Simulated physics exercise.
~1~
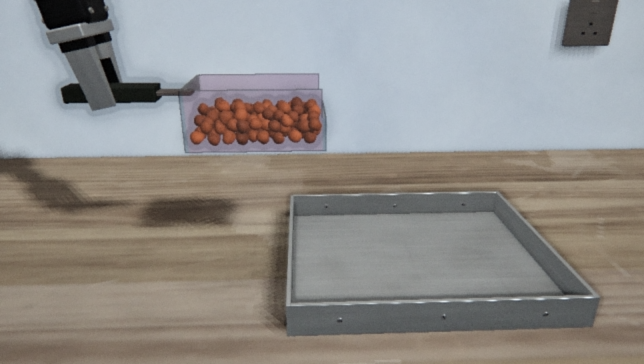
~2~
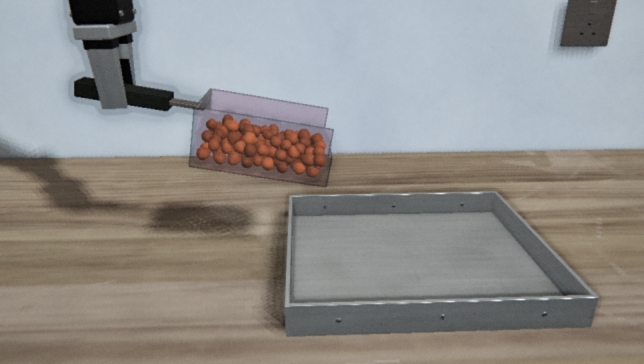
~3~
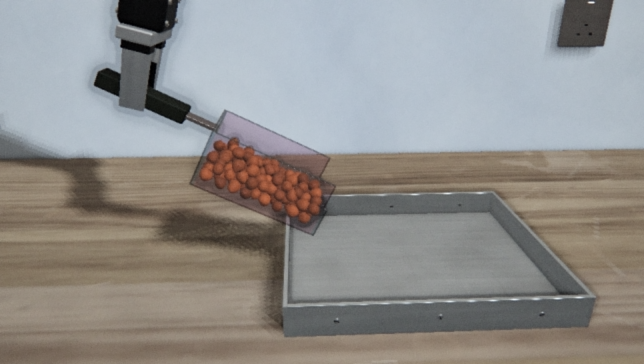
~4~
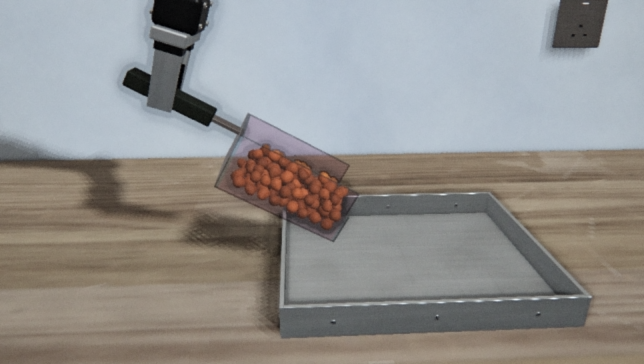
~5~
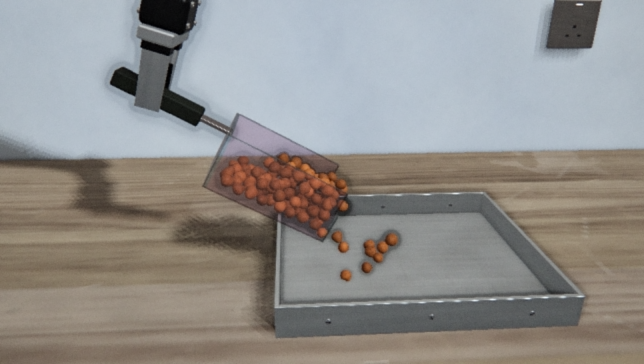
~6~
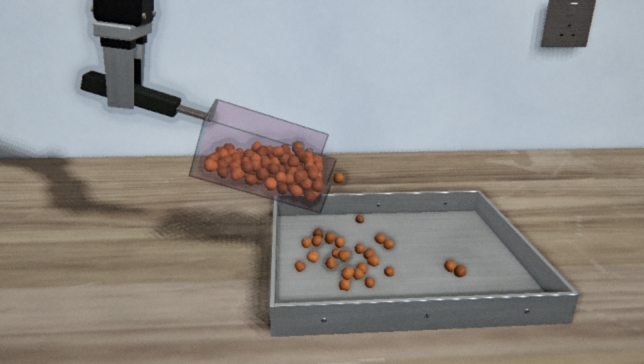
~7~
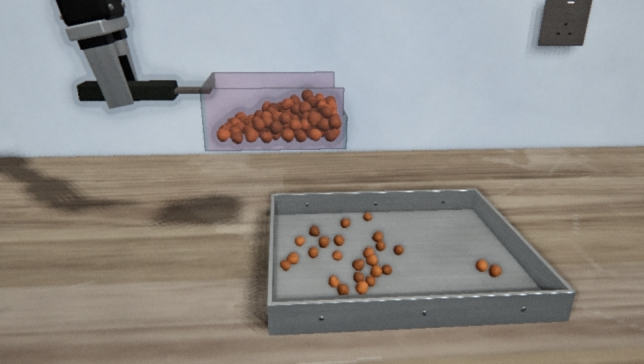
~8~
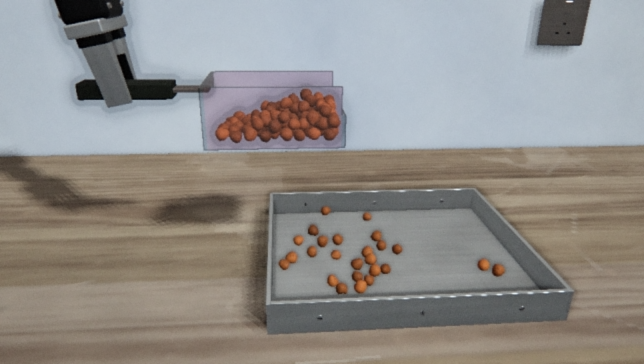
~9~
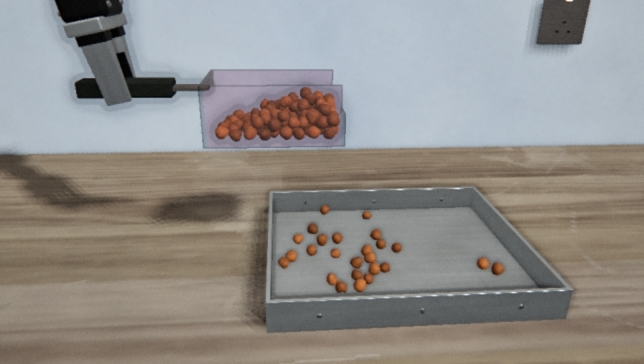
On a wooden table, robot arm tilting a clear box of brown balls, spilling some into a gray tray, then levelling it.
